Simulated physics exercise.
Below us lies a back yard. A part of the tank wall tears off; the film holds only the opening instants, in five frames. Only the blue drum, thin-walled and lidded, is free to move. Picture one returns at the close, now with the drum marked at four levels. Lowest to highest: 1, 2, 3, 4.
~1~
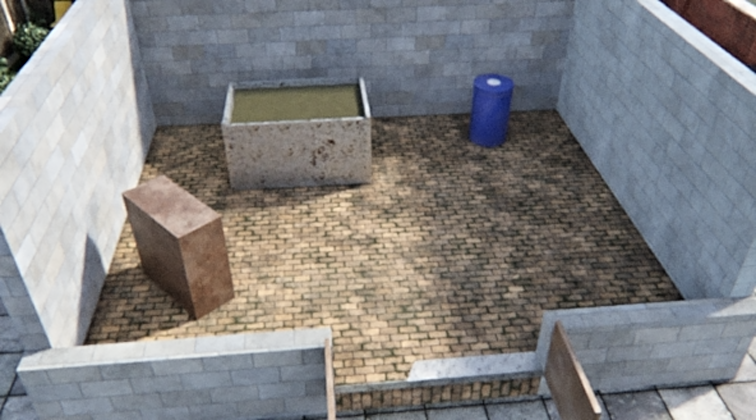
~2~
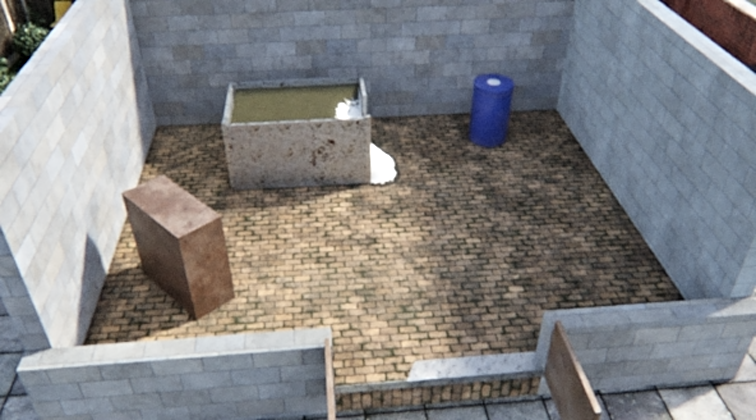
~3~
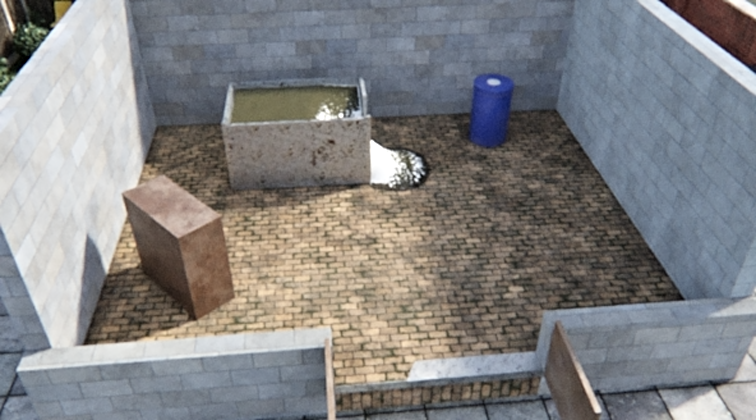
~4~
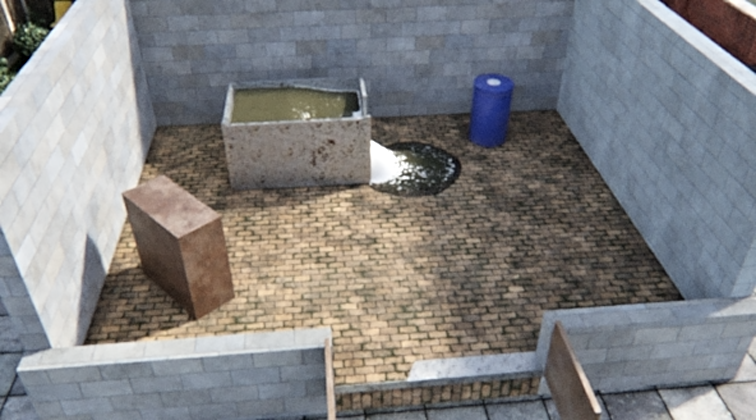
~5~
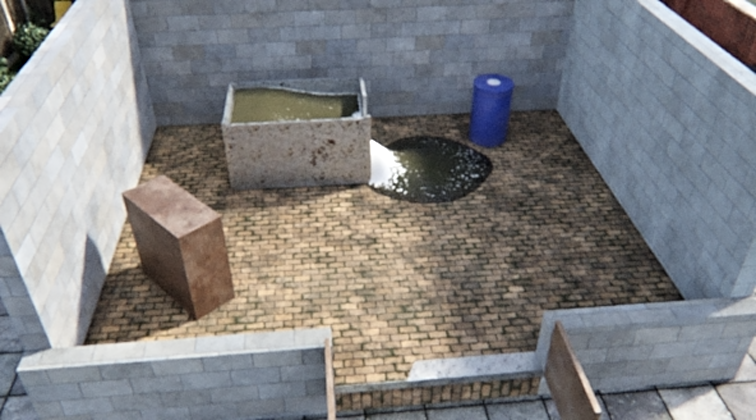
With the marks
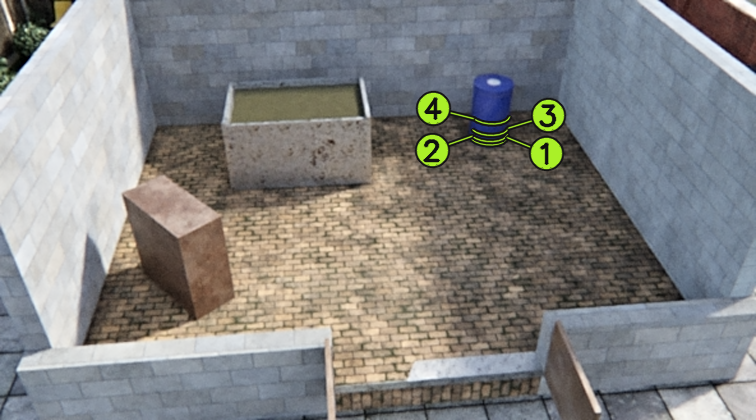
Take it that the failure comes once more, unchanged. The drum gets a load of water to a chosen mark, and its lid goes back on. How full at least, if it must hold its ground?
It is 4.
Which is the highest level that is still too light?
Here it is level 3.
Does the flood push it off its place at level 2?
Yes, that goes wrong.
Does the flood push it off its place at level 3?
Yes.
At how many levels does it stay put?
One of them.
On the marked copy, 1 at (492, 144); 2 at (492, 141); 3 at (493, 135); 4 at (494, 123); from the bottom up 1, 2, 3, 4.
For level 1, it is pushed about 4 times its own width away.
For level 2, it is pushed about twice its own width away.
For level 3, it is pushed about its own width away.
For level 4, it does not move.
